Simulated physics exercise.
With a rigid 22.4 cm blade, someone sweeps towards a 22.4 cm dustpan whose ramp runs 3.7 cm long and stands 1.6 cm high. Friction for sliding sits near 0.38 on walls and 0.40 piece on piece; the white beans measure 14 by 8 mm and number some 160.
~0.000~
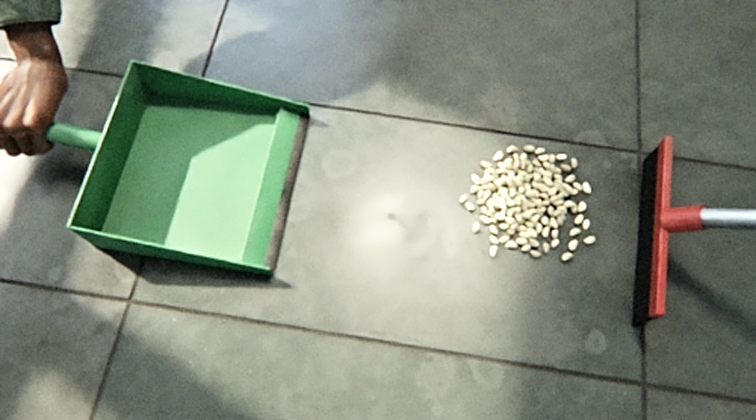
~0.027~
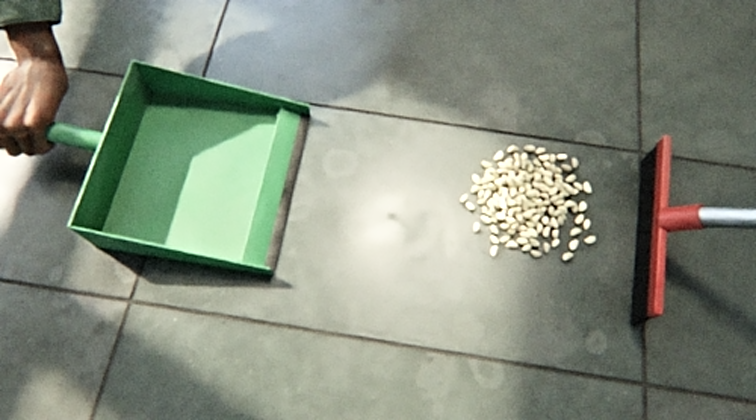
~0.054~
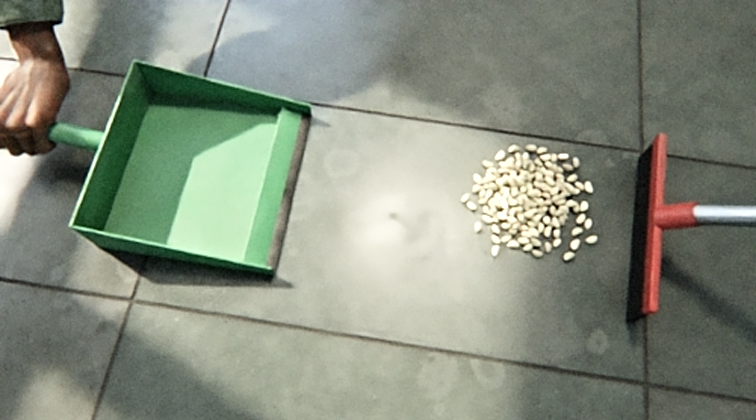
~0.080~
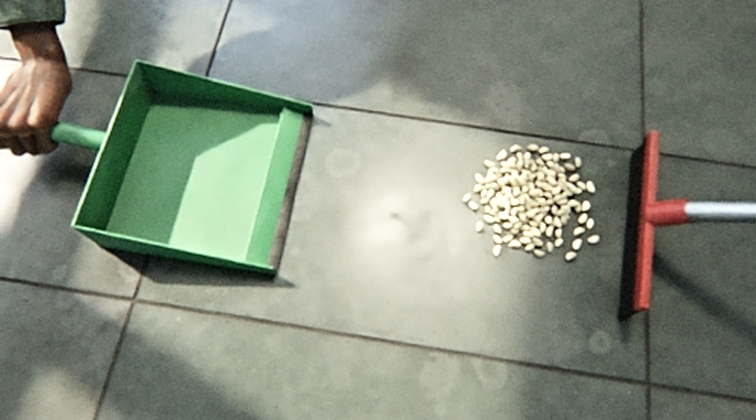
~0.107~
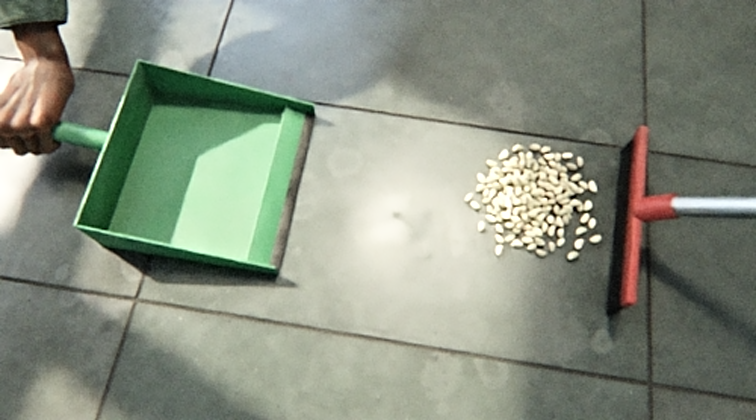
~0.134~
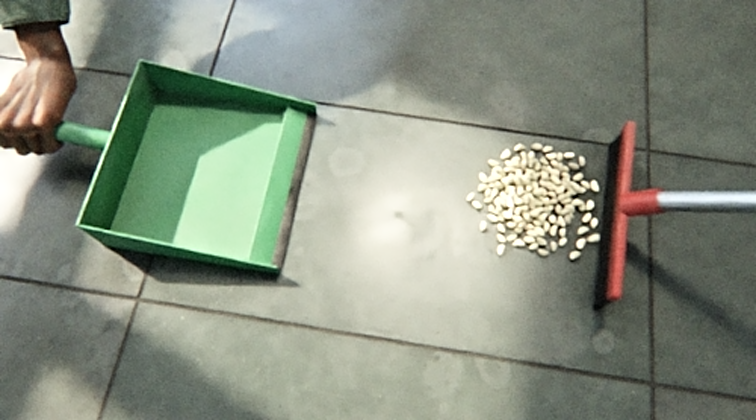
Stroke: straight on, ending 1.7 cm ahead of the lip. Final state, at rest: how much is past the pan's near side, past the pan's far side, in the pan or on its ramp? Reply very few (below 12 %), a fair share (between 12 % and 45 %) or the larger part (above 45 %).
Near side - very few; far side - a fair share; pan - a fair share.
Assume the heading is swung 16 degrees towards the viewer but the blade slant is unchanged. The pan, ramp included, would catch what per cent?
It comes to roughly 30 in a hundred.
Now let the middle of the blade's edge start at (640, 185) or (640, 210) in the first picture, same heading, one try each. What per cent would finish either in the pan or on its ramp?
20 and 30 per cent, roughly.
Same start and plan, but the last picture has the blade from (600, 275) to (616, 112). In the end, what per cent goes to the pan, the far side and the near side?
You'd see pan at 10, far at 55 and near at 0.
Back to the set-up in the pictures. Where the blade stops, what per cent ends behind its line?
Near 5 percent, give or take.
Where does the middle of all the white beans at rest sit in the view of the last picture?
When it all comes to rest, the middle is near (308, 133).
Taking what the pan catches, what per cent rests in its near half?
Around 10 in a hundred.
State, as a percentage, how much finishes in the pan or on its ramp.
Around 30 percent.
After 0.40 s, middle of the blade 21 cm from the lip; 0 % over the lip, far side 15 %, near side 0 %.
After 0.58 s, middle of the blade 9 cm from the lip; 0 % over the lip, far side 25 %, near side 0 %.
Then, at 0.88 s, middle of the blade 3 cm from the lip; 30 % over the lip, far side 30 %, near side 0 %.
By 2.5 s all is still; near side 0 %, far side 30 %, pan 30 %, in front of the lip or behind the blade 35 %.
